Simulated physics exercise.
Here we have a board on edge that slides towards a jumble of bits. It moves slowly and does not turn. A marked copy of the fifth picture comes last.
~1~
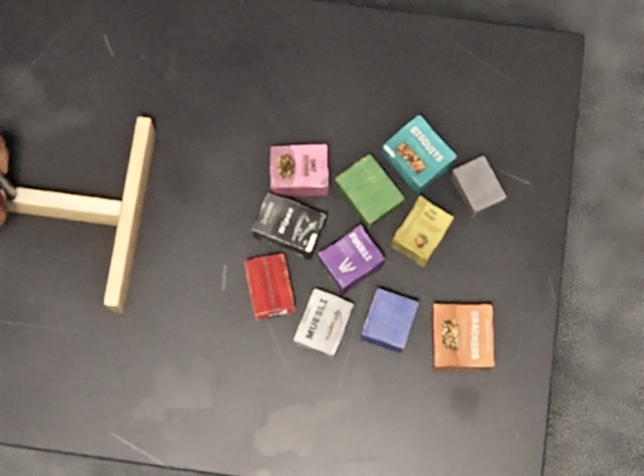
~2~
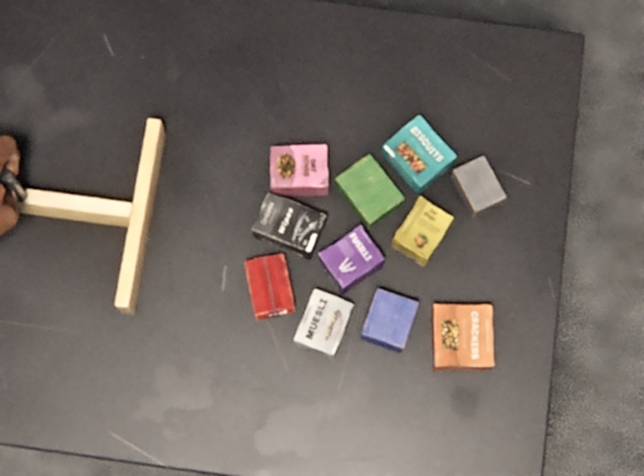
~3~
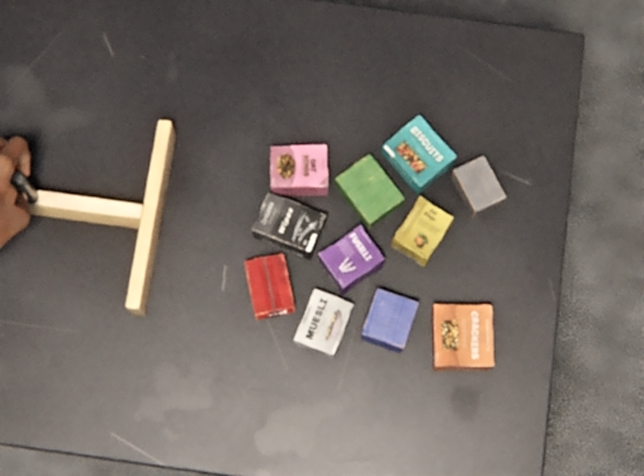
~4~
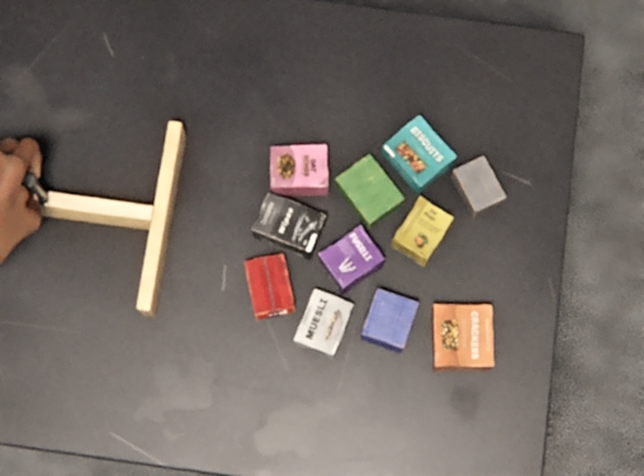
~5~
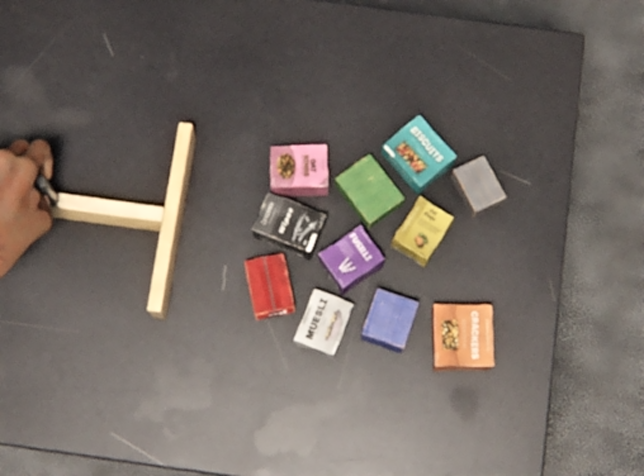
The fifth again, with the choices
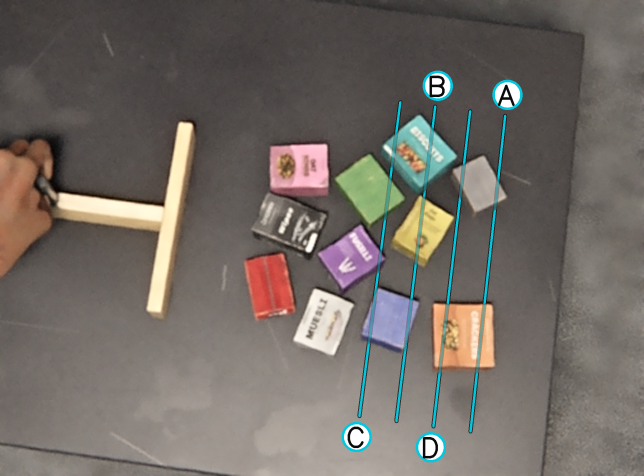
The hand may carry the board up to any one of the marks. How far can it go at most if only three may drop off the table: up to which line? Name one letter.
Line D.
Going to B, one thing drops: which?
It is the orange box.
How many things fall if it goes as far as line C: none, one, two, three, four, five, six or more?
The count is none.
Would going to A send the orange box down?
By then, yes.
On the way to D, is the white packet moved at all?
By then, yes.
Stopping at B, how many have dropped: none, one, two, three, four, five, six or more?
By then, one.
On the copy, A at (488, 269); B at (416, 259); C at (380, 254); D at (452, 264).
On D. First, board (271, 229); white packet (330, 325); red box (292, 292).
Then, board (372, 242); orange box (526, 349); grey block (505, 186).
Finally, board (451, 253); orange box over the edge; yellow box over the edge; three fallen.
By contrast, A drops five; B is within the limit but short; C is within the limit but short.
